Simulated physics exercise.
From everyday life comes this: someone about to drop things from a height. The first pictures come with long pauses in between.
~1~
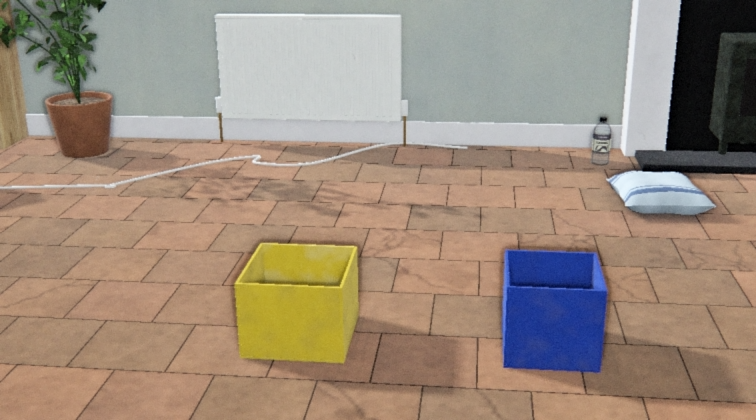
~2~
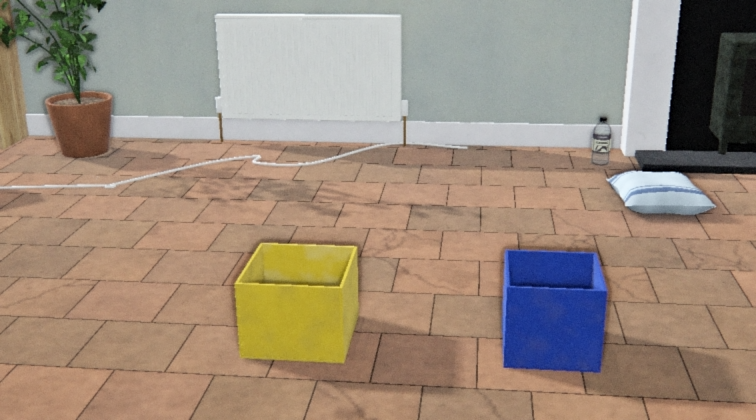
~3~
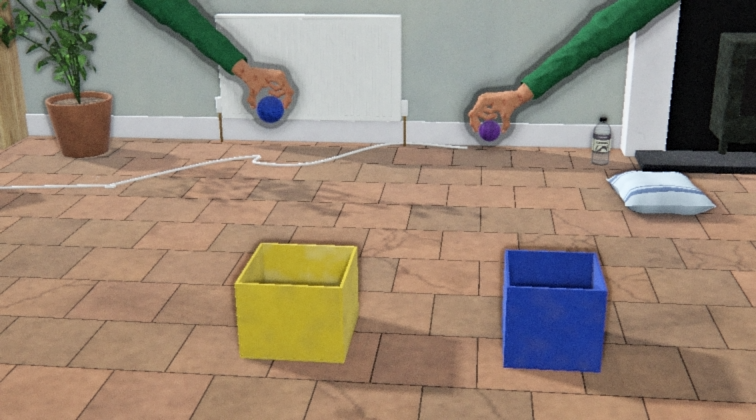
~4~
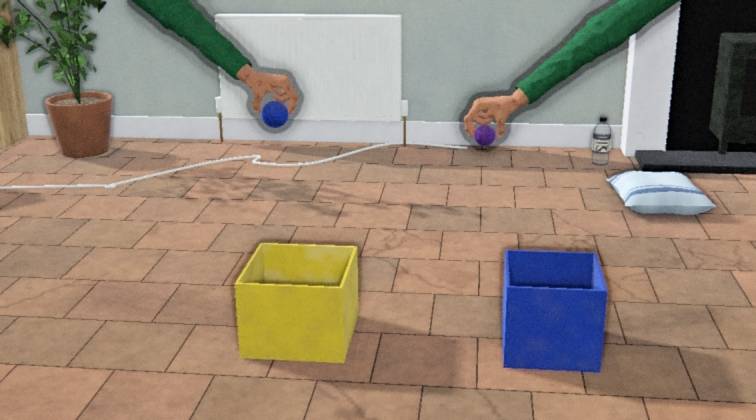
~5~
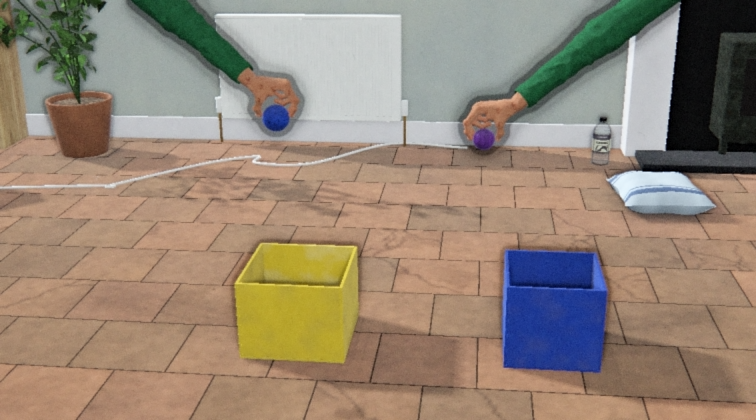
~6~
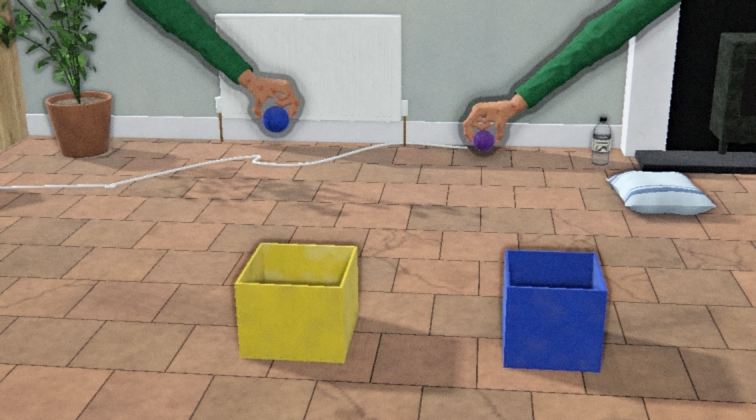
Two green-sleeved arms come into view at the top of a room with a terracotta-tiled floor and grey-green wall, seen from a fixed, slightly raised viewpoint. The left hand holds a blue ball and the right a small purple object, above a yellow box at left and a blue box at right, with a white radiator behind. Both hands lower very slightly, then stay still, gripping the objects.
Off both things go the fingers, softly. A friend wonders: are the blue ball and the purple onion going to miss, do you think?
I'd say the blue ball goes in; I'd say the purple onion misses.
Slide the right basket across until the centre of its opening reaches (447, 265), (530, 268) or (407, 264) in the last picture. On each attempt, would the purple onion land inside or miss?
Here's how it goes: It enters the mouth, after that it does not get in, and at the end it does not get in.
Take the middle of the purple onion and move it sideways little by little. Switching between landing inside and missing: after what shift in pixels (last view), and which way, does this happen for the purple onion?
Rightward, near 32 pixels.
Then, 0.24 s after the last picture, blue ball falling near (279, 185); purple onion falling near (482, 206).
At rest, the blue ball is caught, near (286, 321); the purple onion falls beside it, near (478, 335).
